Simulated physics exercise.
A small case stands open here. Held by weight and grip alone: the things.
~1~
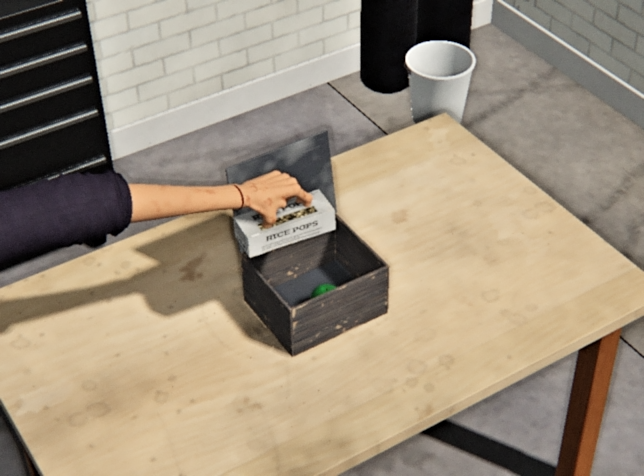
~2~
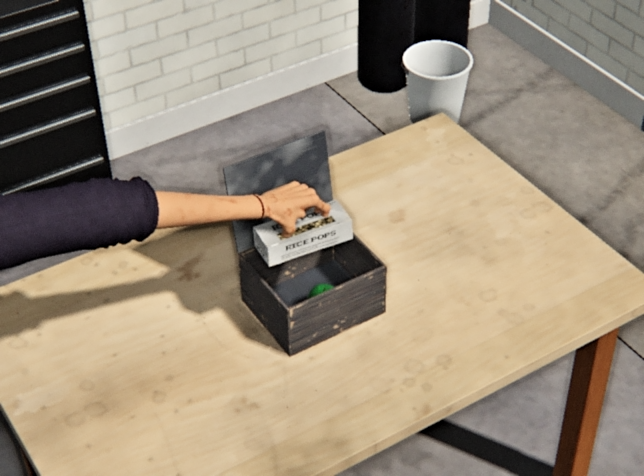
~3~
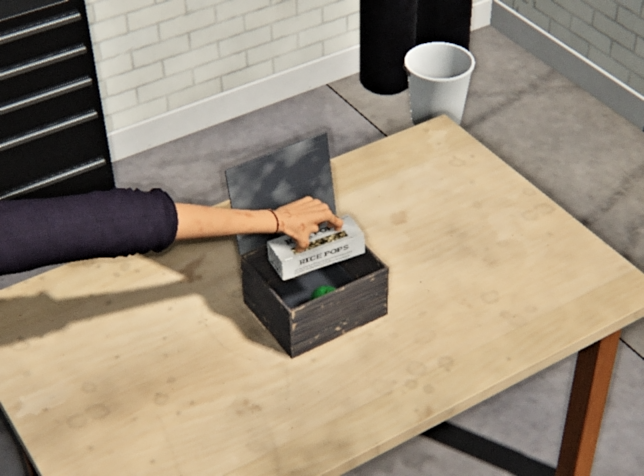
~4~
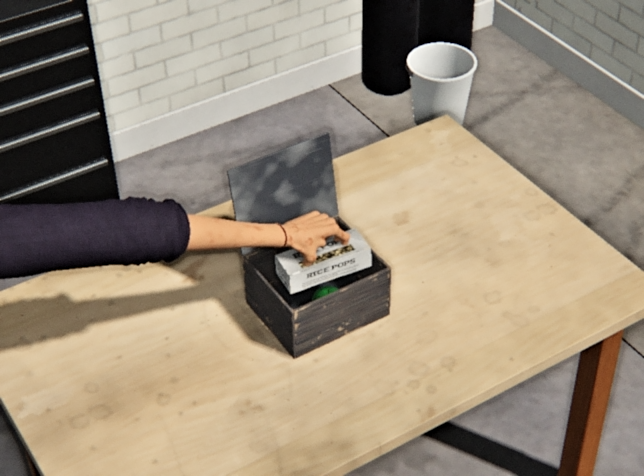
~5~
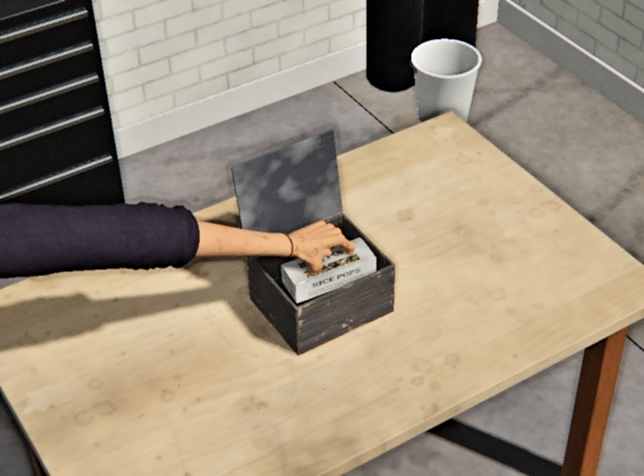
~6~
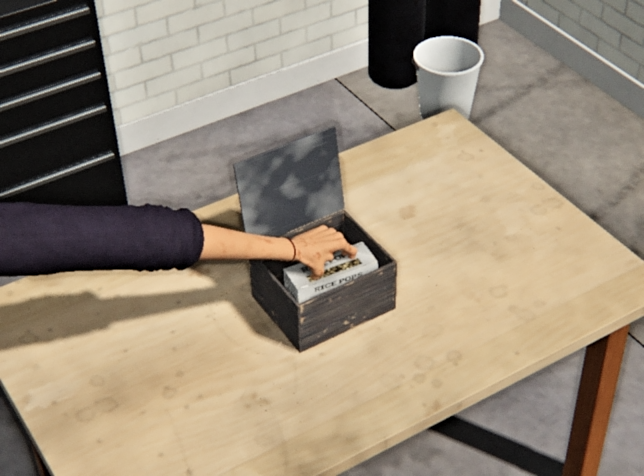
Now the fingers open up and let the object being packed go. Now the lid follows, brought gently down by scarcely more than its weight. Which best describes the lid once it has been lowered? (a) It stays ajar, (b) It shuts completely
b, it shuts completely.
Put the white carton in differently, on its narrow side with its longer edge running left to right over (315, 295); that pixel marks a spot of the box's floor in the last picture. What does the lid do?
Packed like that, it goes down completely.
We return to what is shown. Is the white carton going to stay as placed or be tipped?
At the finish the white carton goes crooked.
Then, 1.00 s on from there, lid starting down; white carton on its side near (310, 275).
Then, 1.80 s on from there, lid 42° above the rim; white carton on its side near (310, 275); green apple shifted a little.
In the end, lid shut; toppled in the box, white carton; green apple unmoved. At the end, from the last picture's camera, white carton near (310, 275).
